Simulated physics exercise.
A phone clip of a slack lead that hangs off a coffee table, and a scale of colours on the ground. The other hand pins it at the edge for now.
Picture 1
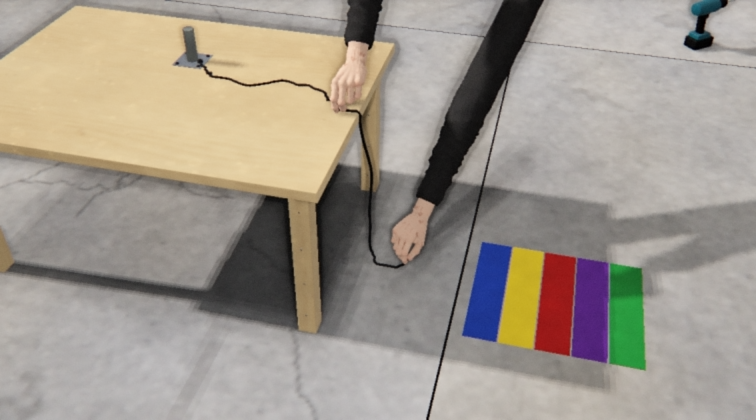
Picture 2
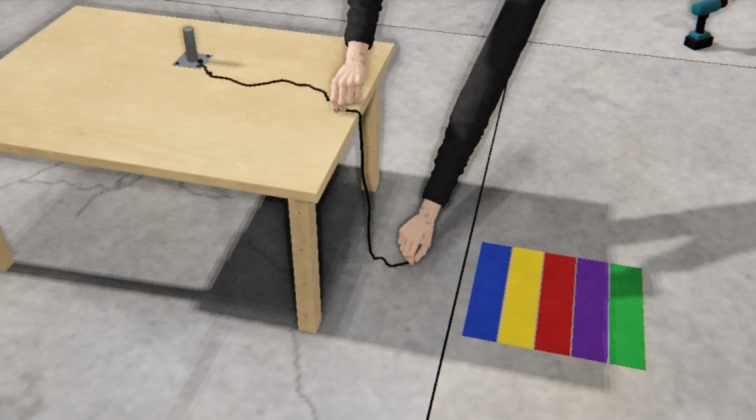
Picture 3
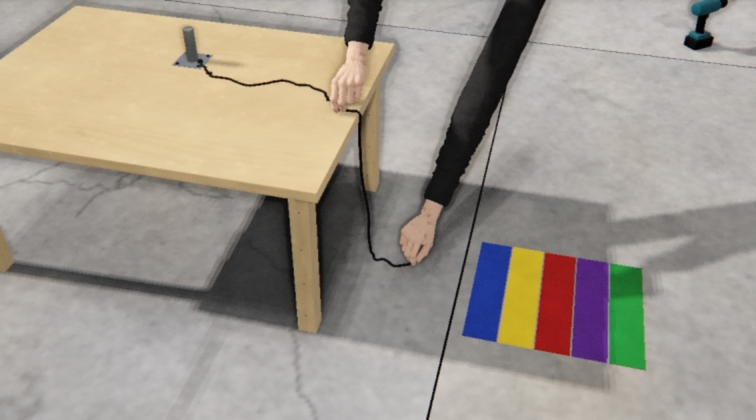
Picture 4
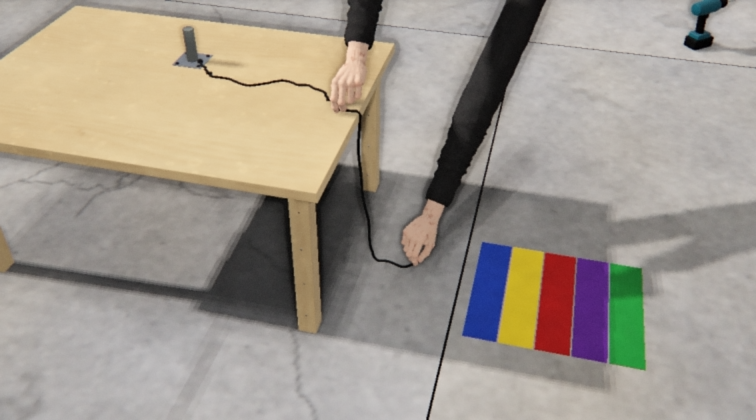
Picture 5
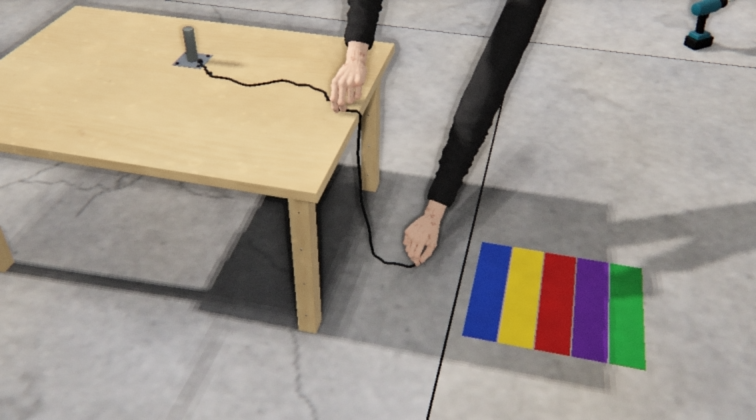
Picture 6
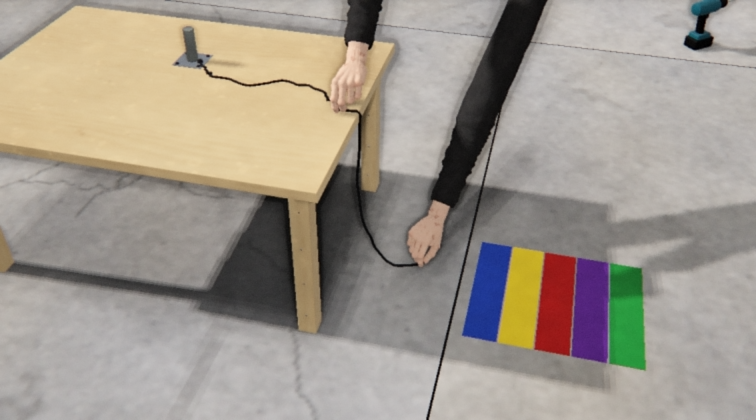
On a concrete floor beside a wooden table, one hand pinned a black cord at the table's edge while another drew its loose end slightly right, toward a row of coloured stripes.
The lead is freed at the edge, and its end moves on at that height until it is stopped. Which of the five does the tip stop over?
The end stops over the red strip.
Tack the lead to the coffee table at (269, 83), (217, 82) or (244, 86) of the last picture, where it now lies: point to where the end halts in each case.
About (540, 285), (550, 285) and (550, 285).
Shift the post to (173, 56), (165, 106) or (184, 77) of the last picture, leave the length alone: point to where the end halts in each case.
About (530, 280), (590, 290) and (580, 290).
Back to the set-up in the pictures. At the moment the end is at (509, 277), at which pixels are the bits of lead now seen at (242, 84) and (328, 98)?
They go to (266, 77) and to (355, 103).
A little later, end near (509, 277); over yellow.
Next, end near (544, 283); over red.
When it is tight, end near (565, 287); over red. It gets as far as the red strip.
